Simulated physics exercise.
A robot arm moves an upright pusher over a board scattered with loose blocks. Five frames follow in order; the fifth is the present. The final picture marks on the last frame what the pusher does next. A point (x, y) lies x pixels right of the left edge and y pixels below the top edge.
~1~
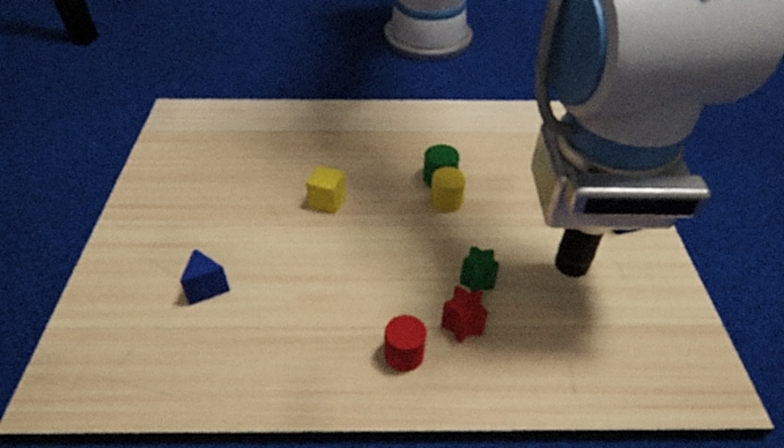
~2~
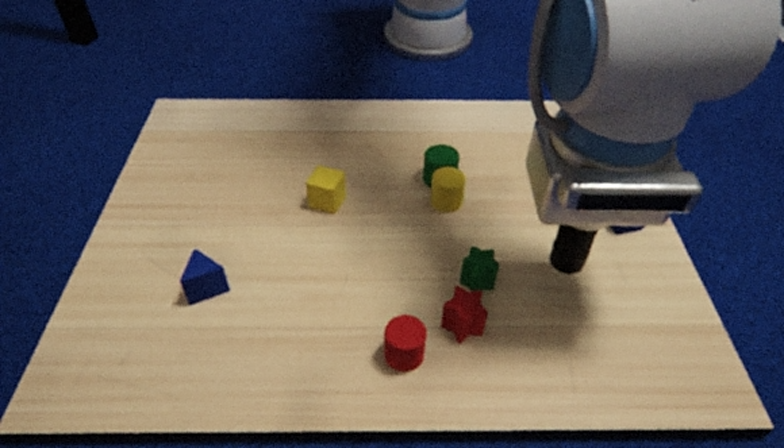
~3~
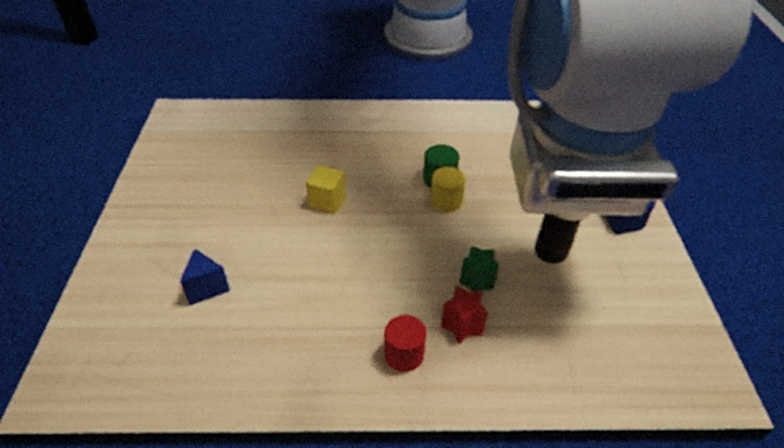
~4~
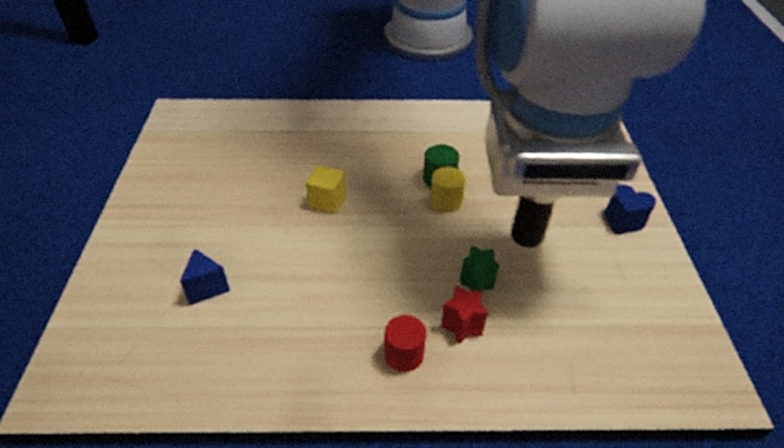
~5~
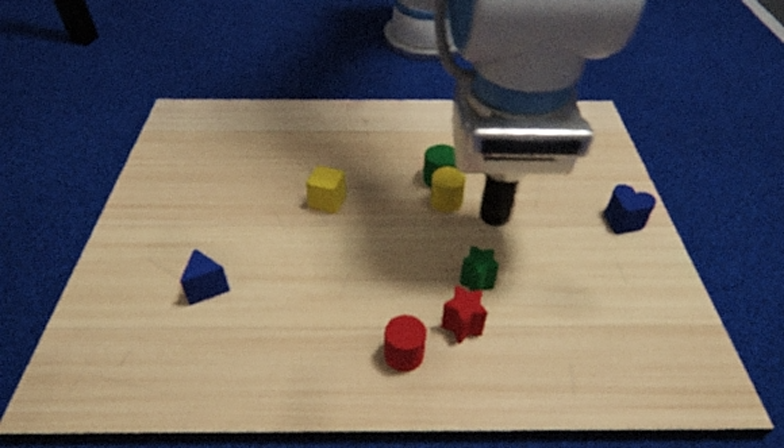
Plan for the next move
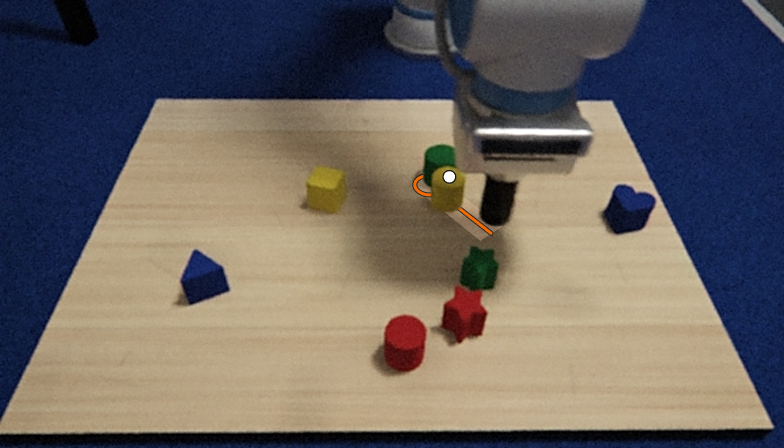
The clip opens on a robot arm holding a dark upright pusher over the right side of a wooden board scattered with red, green, yellow and blue blocks. The arm glides left and away from the viewer, uncovering a blue heart block at right, and the pusher nears the yellow cylinder while the blocks stay still.
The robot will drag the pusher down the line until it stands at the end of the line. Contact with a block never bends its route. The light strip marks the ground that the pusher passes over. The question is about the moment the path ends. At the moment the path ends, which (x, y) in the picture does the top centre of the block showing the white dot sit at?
At pixel (401, 154).
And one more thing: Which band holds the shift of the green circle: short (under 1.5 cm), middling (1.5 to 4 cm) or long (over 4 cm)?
The move is medium, 1.5 to 4 cm.
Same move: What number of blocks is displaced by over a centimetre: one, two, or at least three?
Two blocks shift.
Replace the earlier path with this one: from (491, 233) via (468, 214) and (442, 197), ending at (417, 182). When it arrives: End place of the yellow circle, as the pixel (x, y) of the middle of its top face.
I'd expect the centre of its top face to be at (389, 151).
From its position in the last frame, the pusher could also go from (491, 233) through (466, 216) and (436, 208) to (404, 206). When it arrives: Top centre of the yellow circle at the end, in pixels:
Its top face will be centred at roughly (406, 161).
The line goes from (491, 233) directly to (429, 185); the dot is on the yellow circle.
What follows on the original path. Halfway along, pusher (460, 190); green circle (436, 147); yellow circle (436, 169).
At the end, pusher (431, 168); green circle (429, 141); yellow circle (401, 154); green star block unmoved.
